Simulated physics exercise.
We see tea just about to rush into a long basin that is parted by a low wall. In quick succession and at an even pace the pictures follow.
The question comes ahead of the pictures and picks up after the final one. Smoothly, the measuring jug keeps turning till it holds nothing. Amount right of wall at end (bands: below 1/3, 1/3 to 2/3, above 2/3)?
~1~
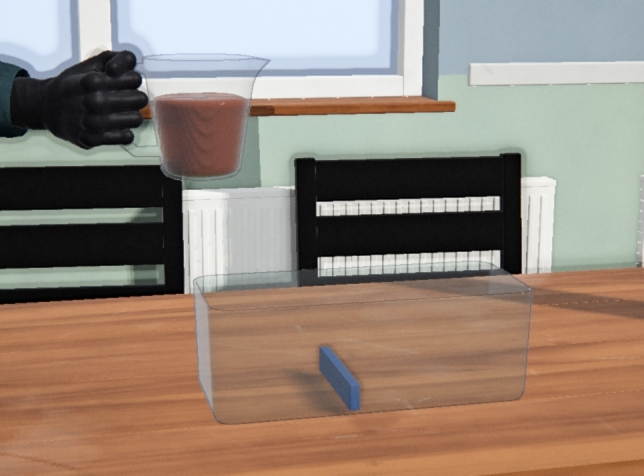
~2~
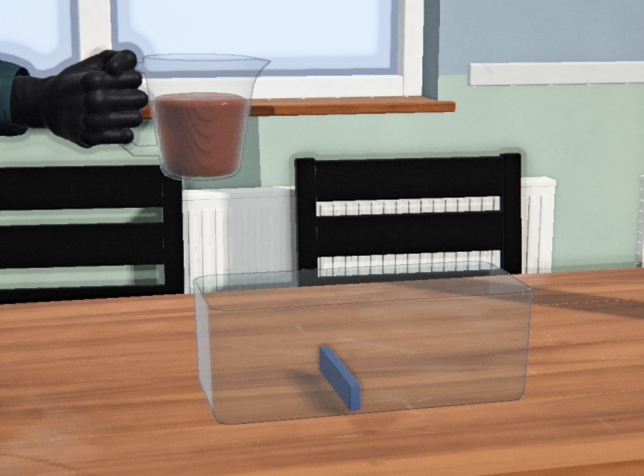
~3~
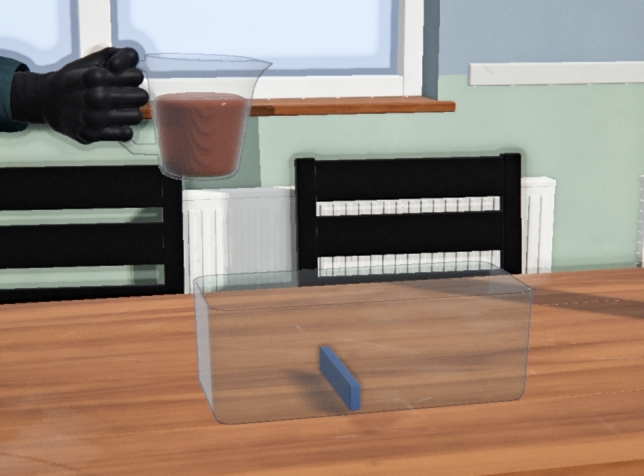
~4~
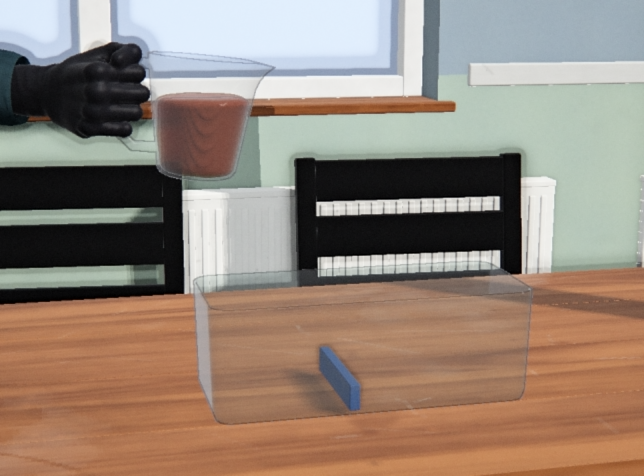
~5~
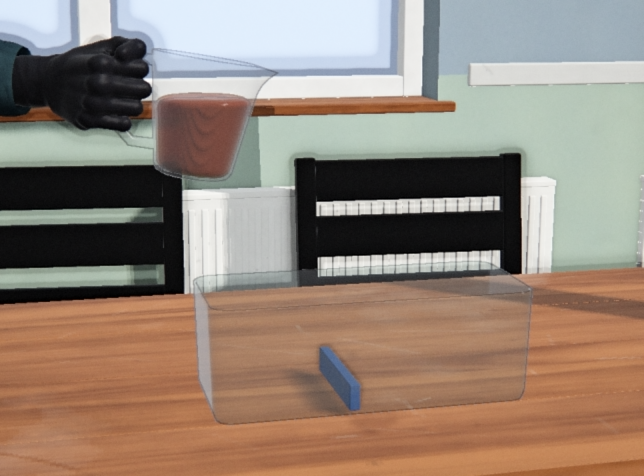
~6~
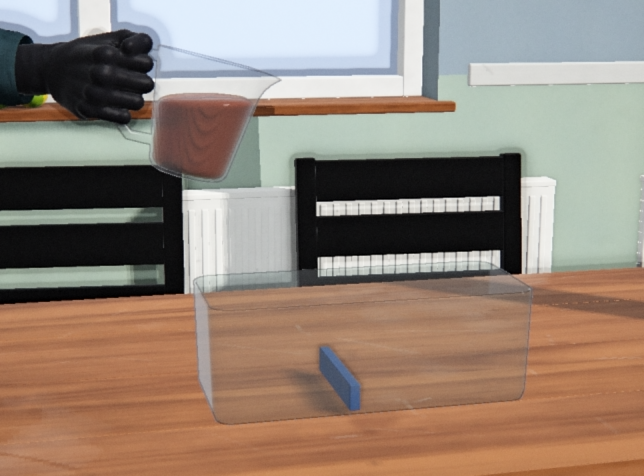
1/3 to 2/3.
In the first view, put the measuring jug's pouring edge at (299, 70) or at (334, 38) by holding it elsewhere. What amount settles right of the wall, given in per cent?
Roughly 85 per cent, then roughly 80 per cent.
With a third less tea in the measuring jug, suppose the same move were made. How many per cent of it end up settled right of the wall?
Close to 15 per cent.
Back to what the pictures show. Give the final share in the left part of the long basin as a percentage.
Around 55 percent.
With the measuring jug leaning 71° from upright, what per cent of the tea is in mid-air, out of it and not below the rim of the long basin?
Roughly 15 %.
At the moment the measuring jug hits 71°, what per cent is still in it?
Roughly 85 percent remains at that point.
A moment on, the measuring jug is tipped part way and 85 per cent is still to pour, 0 is left of the wall and 0 right of it.
Next, the measuring jug is tipped right over and 21 per cent is still to pour, 22 is left of the wall and 29 right of it.
Then the measuring jug is tipped right over and 0 per cent is still to pour, 53 is left of the wall and 44 right of it.
Later the measuring jug is tipped right over and 0 per cent is still to pour, 53 is left of the wall and 45 right of it.
Finally, 53 per cent lies left of the wall, 45 right of it and 1 outside.
